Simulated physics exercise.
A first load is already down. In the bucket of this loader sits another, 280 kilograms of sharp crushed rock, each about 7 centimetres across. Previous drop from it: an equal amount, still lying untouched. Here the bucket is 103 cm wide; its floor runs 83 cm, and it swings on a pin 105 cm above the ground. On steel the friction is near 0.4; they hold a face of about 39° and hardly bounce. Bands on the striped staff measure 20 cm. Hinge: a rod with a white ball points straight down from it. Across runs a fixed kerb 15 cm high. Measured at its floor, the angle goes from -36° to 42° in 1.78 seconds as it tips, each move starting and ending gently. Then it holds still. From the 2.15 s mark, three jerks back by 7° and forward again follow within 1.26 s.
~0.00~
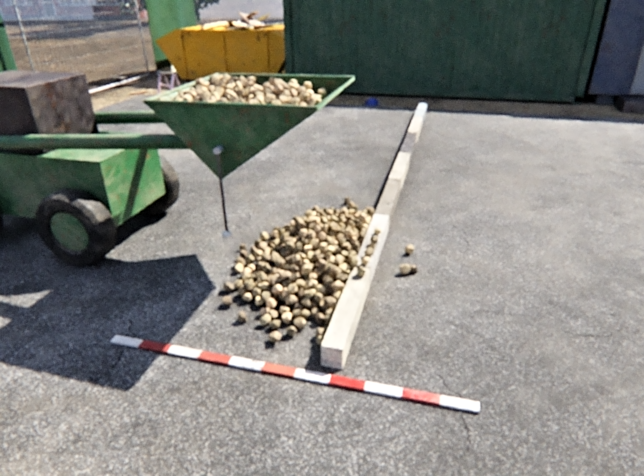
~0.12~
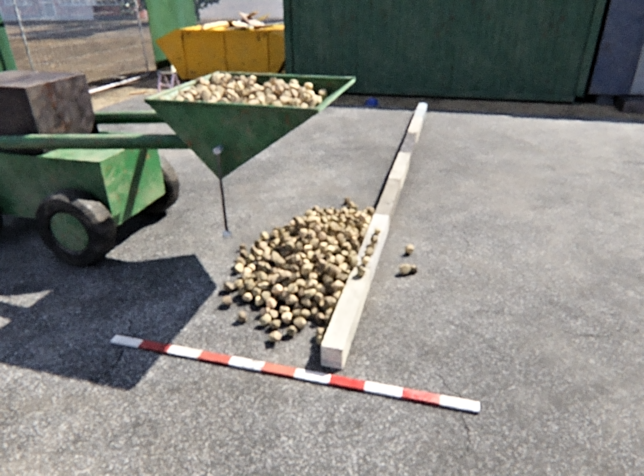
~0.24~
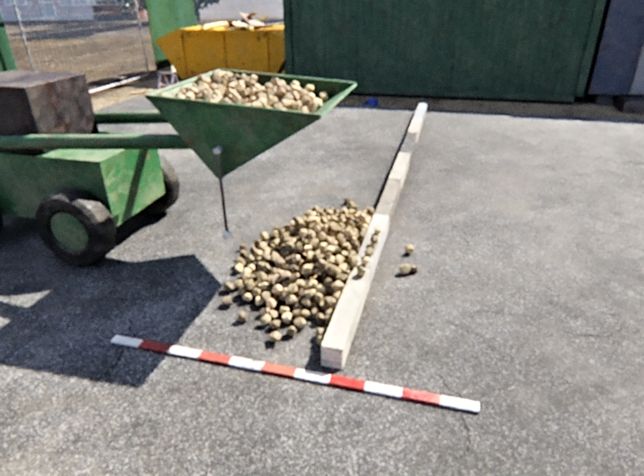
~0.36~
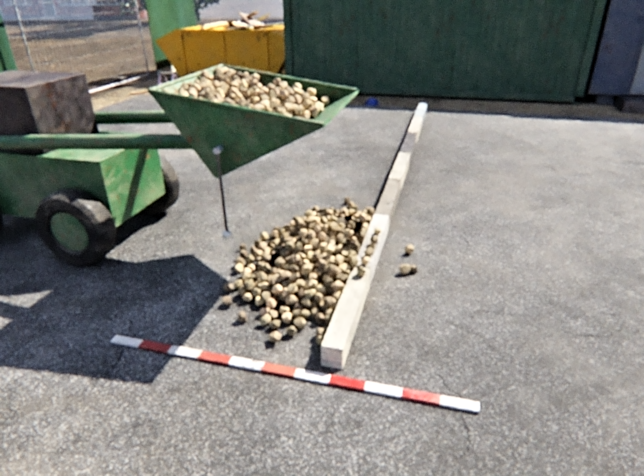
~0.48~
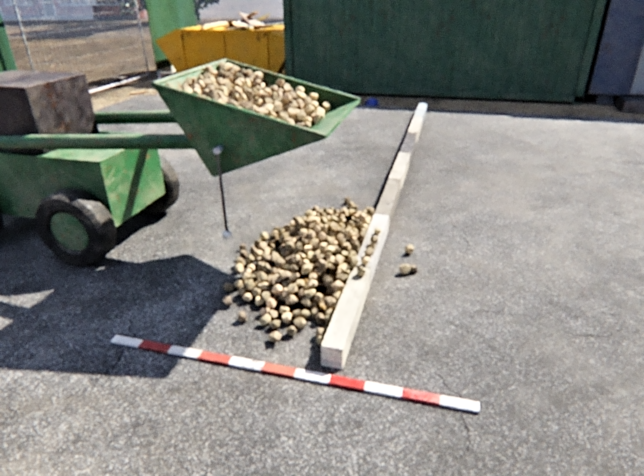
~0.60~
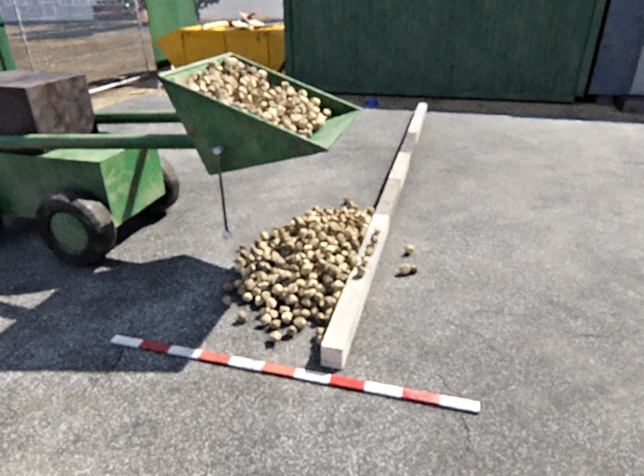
The video shows a green loader holding a bucket of light brown stones above a pile beside a pale kerb; the bucket gradually tilts forward, its right lip lowering and its left side rising, while the pile stays still.
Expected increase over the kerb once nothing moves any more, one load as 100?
About 28 in every hundred.
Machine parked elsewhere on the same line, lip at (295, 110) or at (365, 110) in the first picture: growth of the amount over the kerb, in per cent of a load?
Case one about 10 %, case two about 85 %.
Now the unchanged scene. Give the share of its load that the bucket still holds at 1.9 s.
It holds some 35 percent.
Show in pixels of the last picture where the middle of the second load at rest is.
Near (348, 243).
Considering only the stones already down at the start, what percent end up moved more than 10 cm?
Close to 0 per cent.
After 1.3 s the floor is at 30°; in per cent of one load, 99 in the bucket, 101 on this side of the kerb, 0 over the kerb; the foremost stones are at (386, 252).
After 1.9 s the floor is at 42°; in per cent of one load, 33 in the bucket, 164 on this side of the kerb, 2 over the kerb; the foremost stones are at (398, 252).
After 3.9 s the floor is at 42°; in per cent of one load, 0 in the bucket, 172 on this side of the kerb, 28 over the kerb; the foremost stones are at (478, 296).
After 6.4 s the floor is at 42°; in per cent of one load, 0 in the bucket, 172 on this side of the kerb, 28 over the kerb; the foremost stones are at (478, 296). Net gain over the kerb, 28.
